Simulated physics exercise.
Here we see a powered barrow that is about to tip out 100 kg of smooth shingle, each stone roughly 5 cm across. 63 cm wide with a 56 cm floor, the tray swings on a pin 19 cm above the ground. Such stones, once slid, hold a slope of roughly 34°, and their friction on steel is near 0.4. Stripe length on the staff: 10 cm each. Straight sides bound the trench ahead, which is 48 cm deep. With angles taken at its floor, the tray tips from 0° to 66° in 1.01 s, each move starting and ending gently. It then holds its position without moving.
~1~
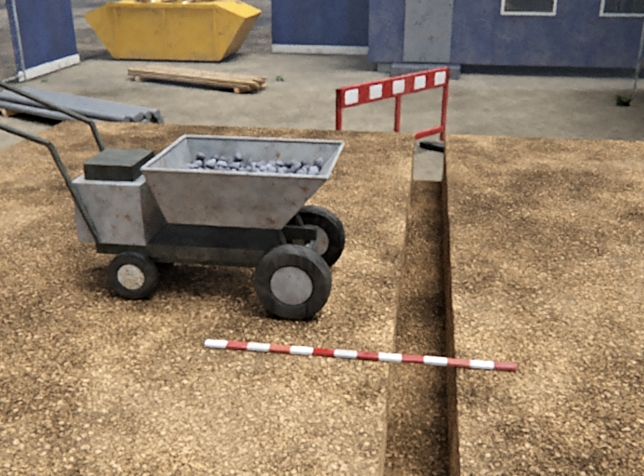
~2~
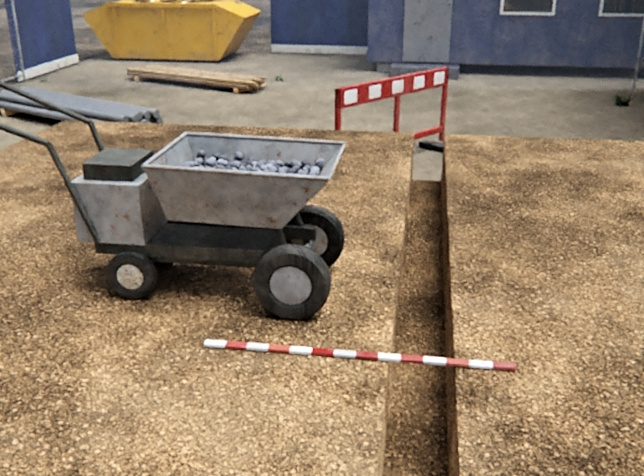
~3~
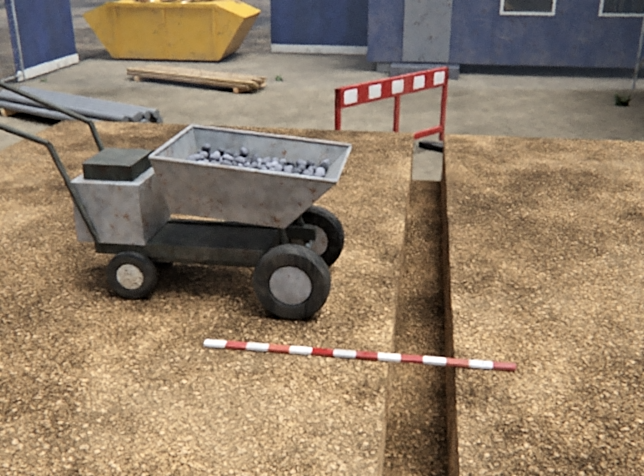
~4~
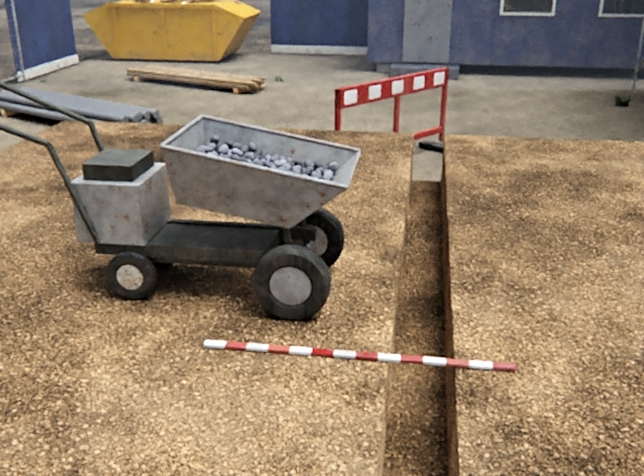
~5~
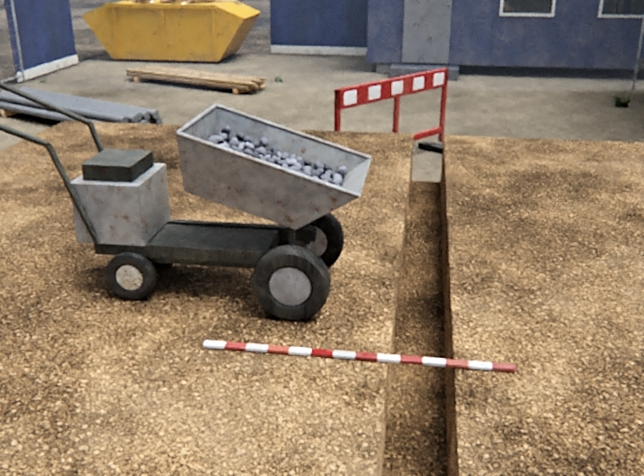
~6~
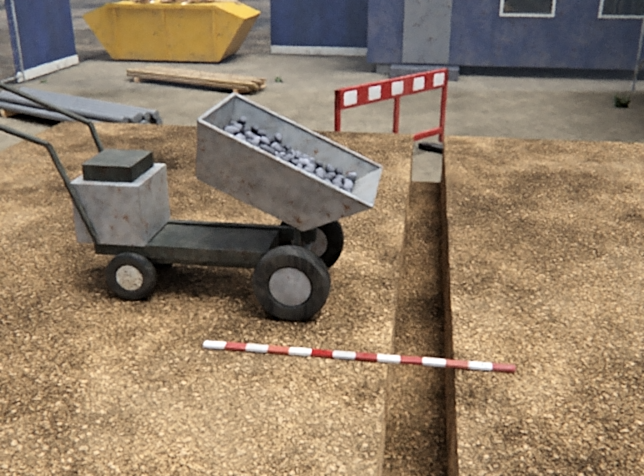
Grey tray of smooth stones on a powered barrow tilting steadily towards the right, beside a narrow trench and a red-and-white striped staff.
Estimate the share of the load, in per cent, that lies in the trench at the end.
I would say 48 per cent of the load lies in the trench at the end.
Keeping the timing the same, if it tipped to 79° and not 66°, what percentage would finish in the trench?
With that change, near 55 per cent.
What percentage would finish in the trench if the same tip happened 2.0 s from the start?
Roughly 65 per cent.
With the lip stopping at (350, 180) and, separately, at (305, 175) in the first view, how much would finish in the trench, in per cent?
Some 25 and some 75 per cent, in that order.
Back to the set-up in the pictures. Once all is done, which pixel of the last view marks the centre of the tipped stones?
Roughly (459, 302), I'd say.
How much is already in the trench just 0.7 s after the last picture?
Around 20 per cent of it.
Then, 0.3 s after the last picture the floor is at 56°, 100 % in the tray; the foremost stones are at (390, 228).
Then, 0.7 s after the last picture the floor is at 66°, 69 % in the tray, 19 % in the trench, 13 % past the trench; the foremost stones are at (479, 306).
Then, 1.0 s after the last picture the floor is at 66°, 23 % in the tray, 28 % in the trench, 49 % past the trench; the foremost stones are at (601, 318).
Then, 3.0 s after the last picture the floor is at 66°, 0 % in the tray, 48 % in the trench, 52 % past the trench; the foremost stones are past the picture's edge.
